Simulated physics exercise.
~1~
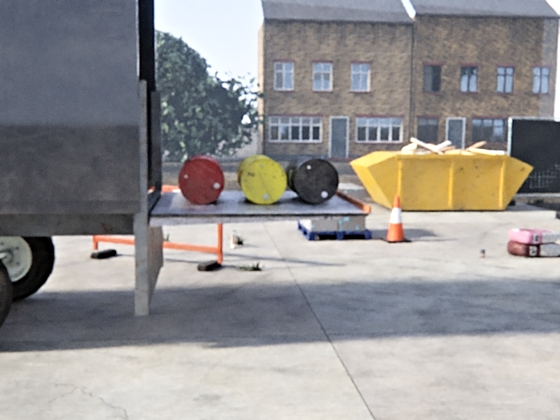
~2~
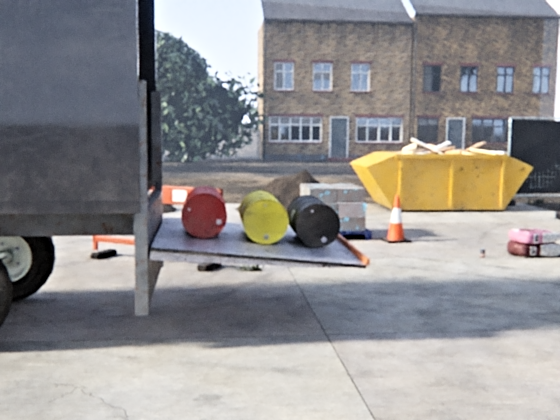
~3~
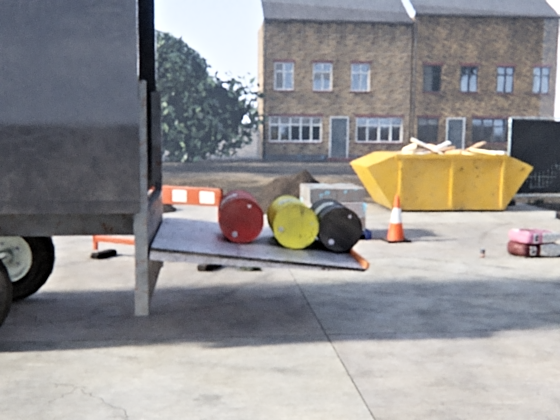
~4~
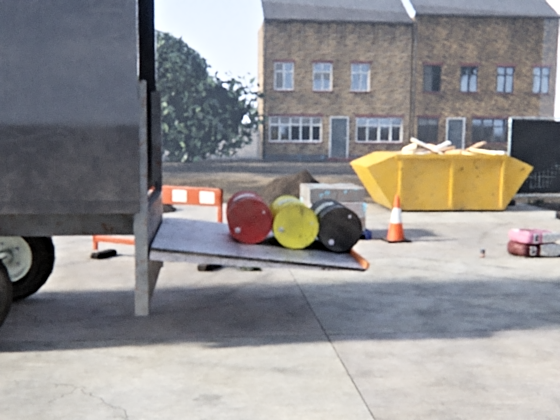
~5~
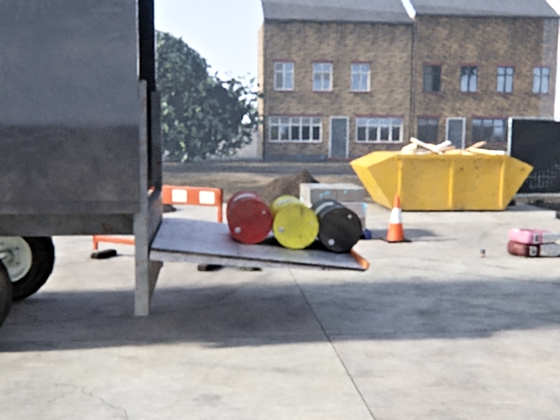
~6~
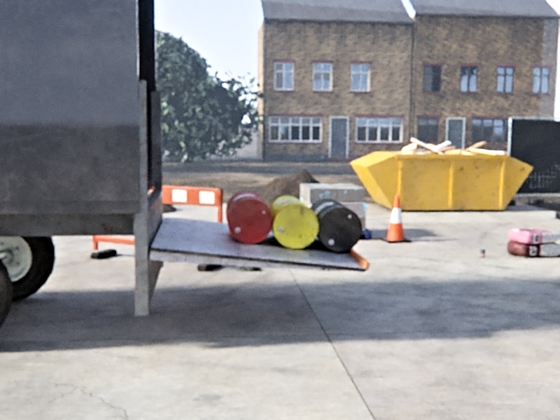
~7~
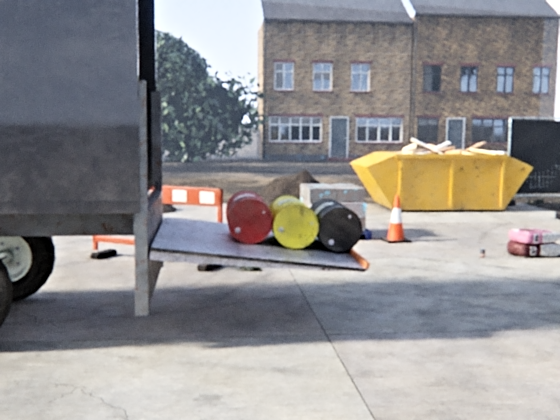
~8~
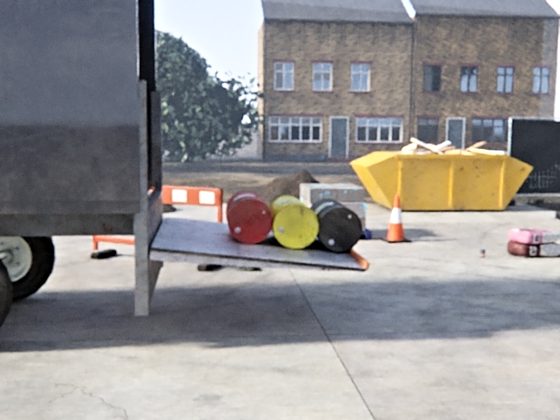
In a paved yard, a van's tail lift lowers and tilts, three drums rolling right and settling together near its edge.
